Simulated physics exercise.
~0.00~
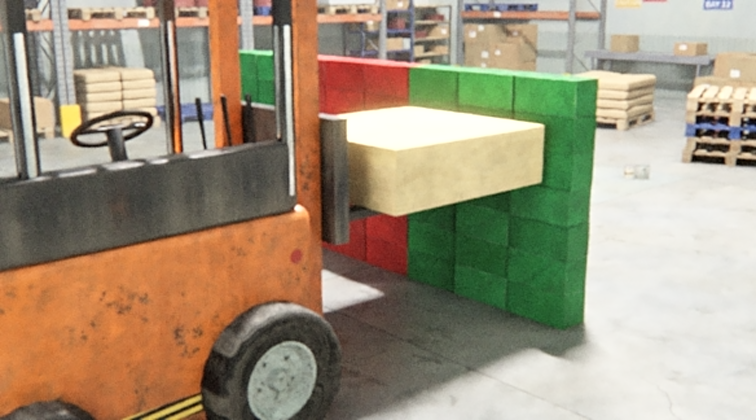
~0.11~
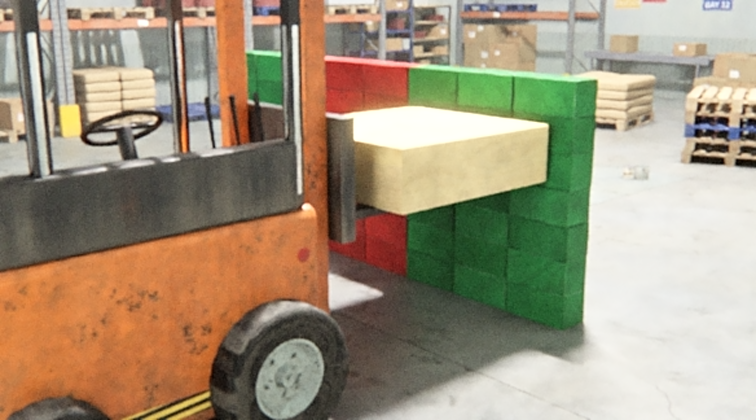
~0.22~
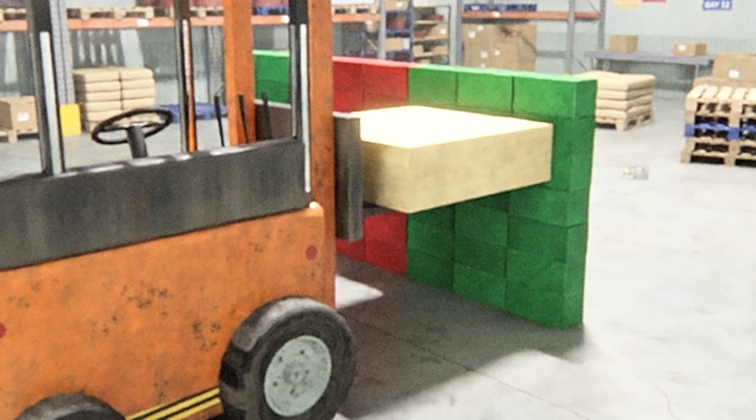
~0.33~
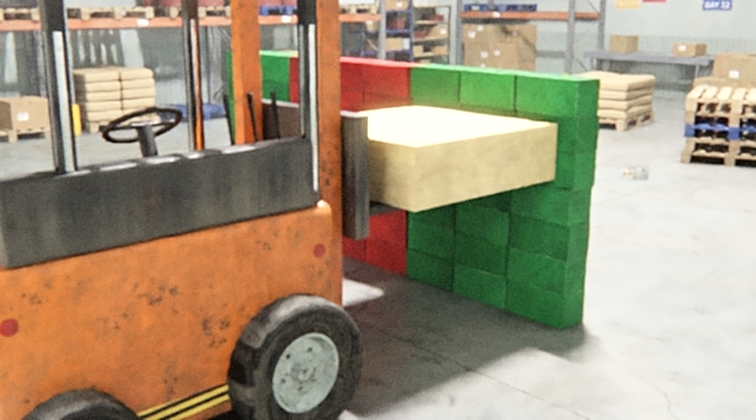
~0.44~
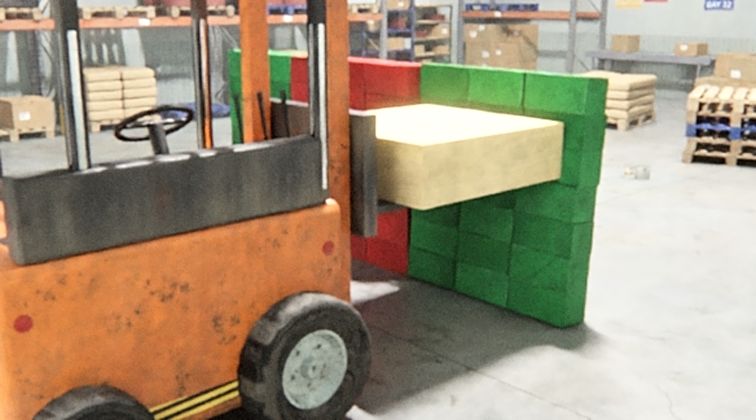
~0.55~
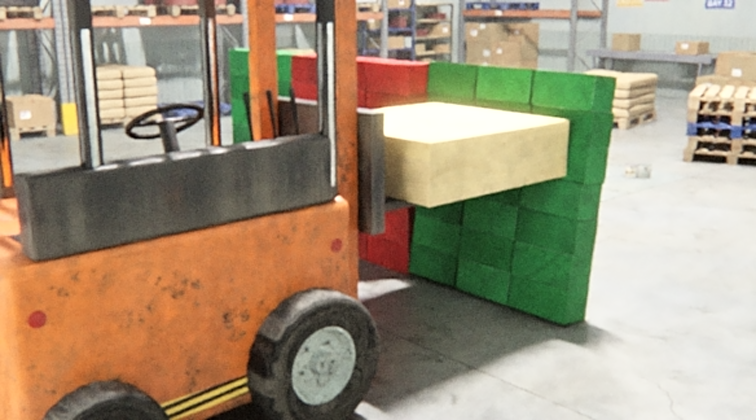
The footage shows an orange forklift moving right, carrying a pale case on raised forks toward a freestanding wall of green and red blocks. The case meets the wall, and the upper green blocks shift and lean slightly away.
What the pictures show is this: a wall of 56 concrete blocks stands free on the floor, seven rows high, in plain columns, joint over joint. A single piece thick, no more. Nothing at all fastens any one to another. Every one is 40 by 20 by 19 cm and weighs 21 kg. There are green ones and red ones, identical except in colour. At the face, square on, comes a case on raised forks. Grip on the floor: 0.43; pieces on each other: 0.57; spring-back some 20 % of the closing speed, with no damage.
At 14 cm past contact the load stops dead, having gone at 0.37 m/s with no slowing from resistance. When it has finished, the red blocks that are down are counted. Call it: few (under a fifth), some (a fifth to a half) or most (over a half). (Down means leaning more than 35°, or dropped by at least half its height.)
Few.
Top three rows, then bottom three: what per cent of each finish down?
40 % and 40 %.
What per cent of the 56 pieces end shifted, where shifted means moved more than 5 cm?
The answer is 40 percent.
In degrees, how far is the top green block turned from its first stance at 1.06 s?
Its tilt comes to about 0° at that moment.
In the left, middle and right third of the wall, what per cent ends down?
Going left to right, I get 0, 0 and 100 percent.
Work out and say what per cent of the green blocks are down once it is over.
For green, it's 60 per cent down at the end.
Around 1.06 s, none of the 21 red blocks down (0 of 56 in all colours); top red block unmoved.
Around 1.44 s, none of the 21 red blocks down (21 of 56 in all colours); top red block unmoved.
Finally (2.2 s), none of the 21 red blocks down (21 of 56 in all colours); top red block unmoved; top green block unmoved. That is 0 per cent. Seen by the last camera, middles, top red block near (398, 77), top green block near (254, 62).
